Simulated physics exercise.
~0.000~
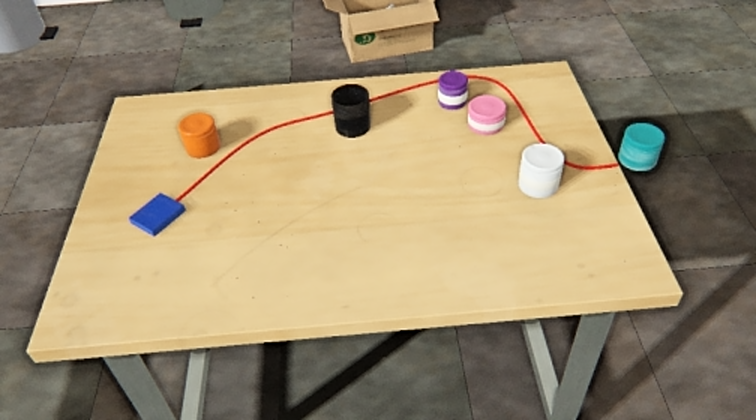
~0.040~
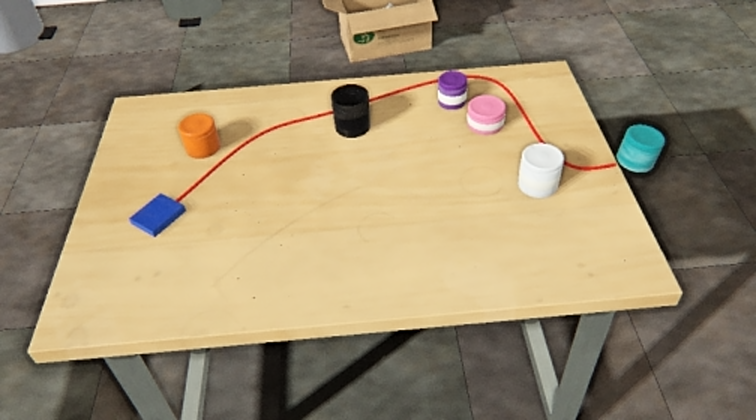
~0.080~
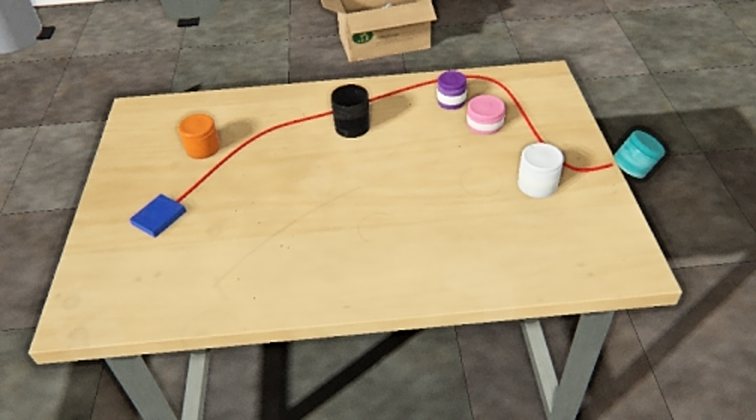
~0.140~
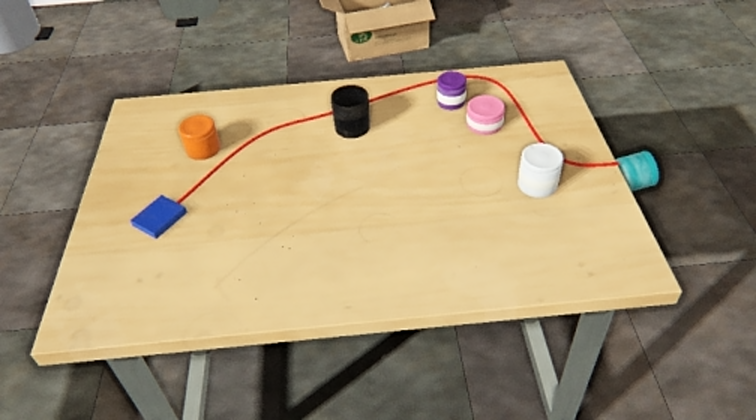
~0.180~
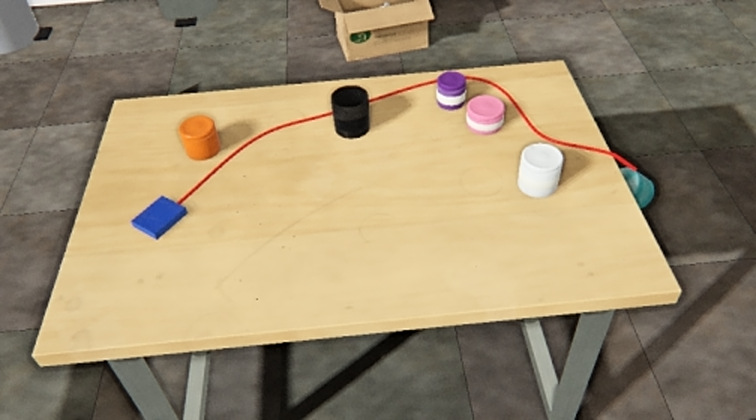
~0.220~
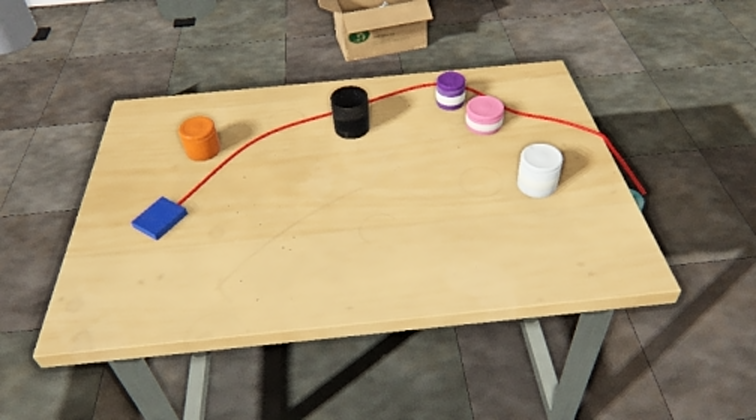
Teal tub tipping over the right edge of a wooden table and dropping from view, pulling a red cable straighter behind it.
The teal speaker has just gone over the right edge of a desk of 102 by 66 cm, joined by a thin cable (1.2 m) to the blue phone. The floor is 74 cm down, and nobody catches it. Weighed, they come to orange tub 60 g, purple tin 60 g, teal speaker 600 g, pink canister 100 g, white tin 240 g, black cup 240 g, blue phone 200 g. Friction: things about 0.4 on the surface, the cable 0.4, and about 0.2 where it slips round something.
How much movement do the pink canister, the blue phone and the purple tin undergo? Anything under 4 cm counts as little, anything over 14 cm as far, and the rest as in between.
Outcome: The pink canister moves an in-between distance; the blue phone goes far; the purple tin goes far.
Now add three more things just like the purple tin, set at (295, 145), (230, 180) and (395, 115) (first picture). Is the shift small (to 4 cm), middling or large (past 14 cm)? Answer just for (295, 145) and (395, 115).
I'd call it an in-between shift for the first one and an in-between shift for the second one.
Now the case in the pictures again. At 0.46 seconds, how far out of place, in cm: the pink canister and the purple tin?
About: Pink canister 6 cm, purple tin 20 cm.
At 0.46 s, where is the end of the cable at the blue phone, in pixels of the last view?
Around (269, 163).
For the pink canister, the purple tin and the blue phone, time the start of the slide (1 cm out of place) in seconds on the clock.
Roughly: Pink canister at 0.36 s, purple tin at 0.26 s, blue phone at 0.30 s.
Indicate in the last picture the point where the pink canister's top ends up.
(500, 134).
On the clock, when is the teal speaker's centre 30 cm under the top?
About: 0.32 s.
At 0.5 s, the cable's tail end at (269, 163); purple tin 22 cm off its start, blue phone 19 cm off its start, pink canister 7 cm off its start.
At 0.7 s, the cable's tail end at (389, 126); blue phone 46 cm off its start, purple tin on its side, 29 cm off its start, pink canister 9 cm off its start.
At 1.0 s, the cable's tail end at (414, 119); blue phone 52 cm off its start at (396, 108), purple tin on its side, 29 cm off its start at (452, 189), pink canister 9 cm off its start at (499, 134).
At 1.2 s, the cable's tail end at (414, 119); blue phone 52 cm off its start, purple tin on its side, 29 cm off its start, pink canister 9 cm off its start.
At 2.4 s, the cable's tail end at (414, 119); blue phone 52 cm off its start at (396, 108), purple tin on its side, 29 cm off its start at (452, 189), pink canister 9 cm off its start at (500, 134), teal speaker over the edge.
